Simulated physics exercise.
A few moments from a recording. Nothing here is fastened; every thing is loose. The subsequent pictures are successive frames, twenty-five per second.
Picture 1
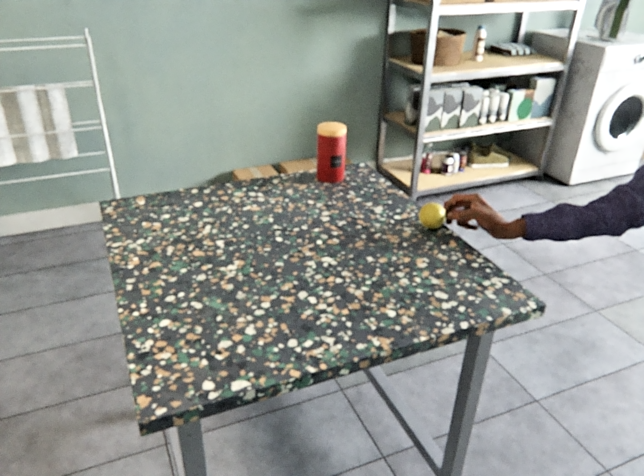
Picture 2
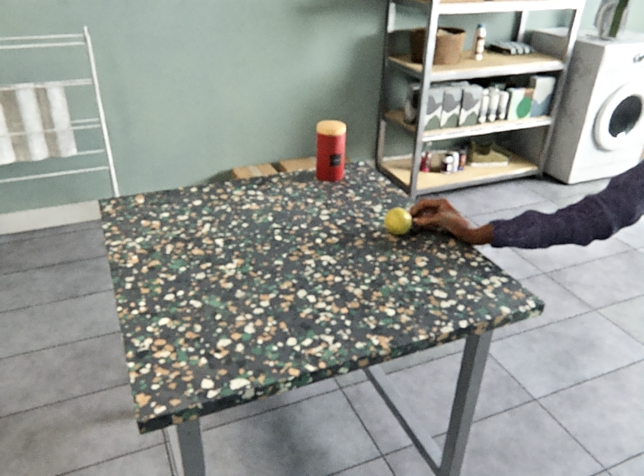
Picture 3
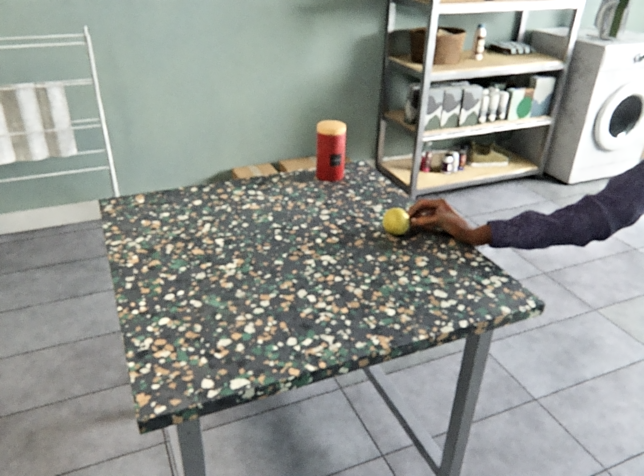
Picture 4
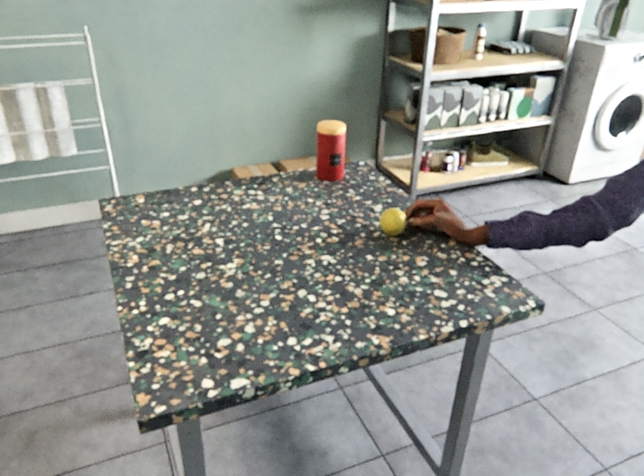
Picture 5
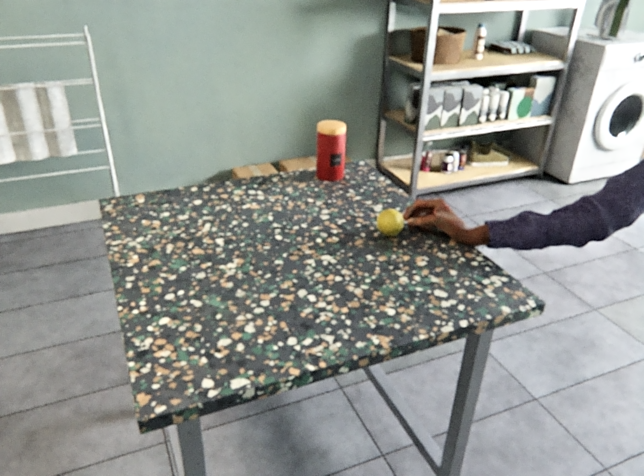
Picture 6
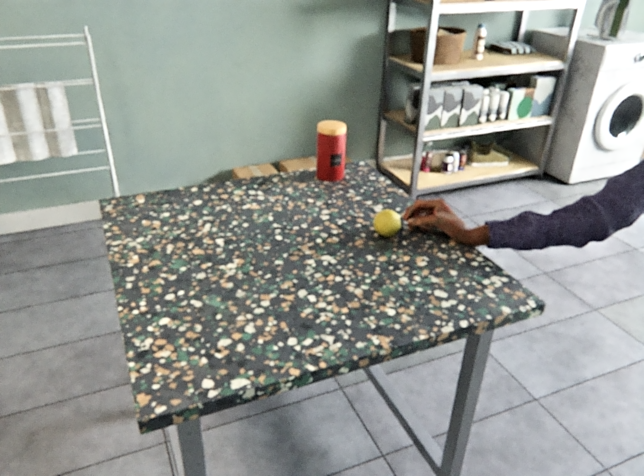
A hand moves a yellow lemon left across a speckled table, then shifts it slightly farther.
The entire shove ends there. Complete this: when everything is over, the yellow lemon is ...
Still on the table.
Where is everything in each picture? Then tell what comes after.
In the first picture, under the hand; yellow lemon (432, 216).
In the second picture, under the hand; yellow lemon (398, 221).
In the third picture, under the hand; yellow lemon (396, 222).
In the fourth picture, yellow lemon (393, 222).
In the fifth picture, yellow lemon (390, 222).
In the sixth picture, yellow lemon (387, 223) moved a little.
Then, 0.10 s later than the last frame, yellow lemon moved a little near (380, 225).
Then, 0.30 s later than the last frame, yellow lemon moved about its own width near (367, 227).
Then, 0.50 s later than the last frame, yellow lemon moved about its own width near (358, 229).
Then, 0.70 s later than the last frame, yellow lemon moved well along near (352, 230).
When it is over, moved from the start, yellow lemon. End places, in pixels of the last picture, yellow lemon near (349, 231).
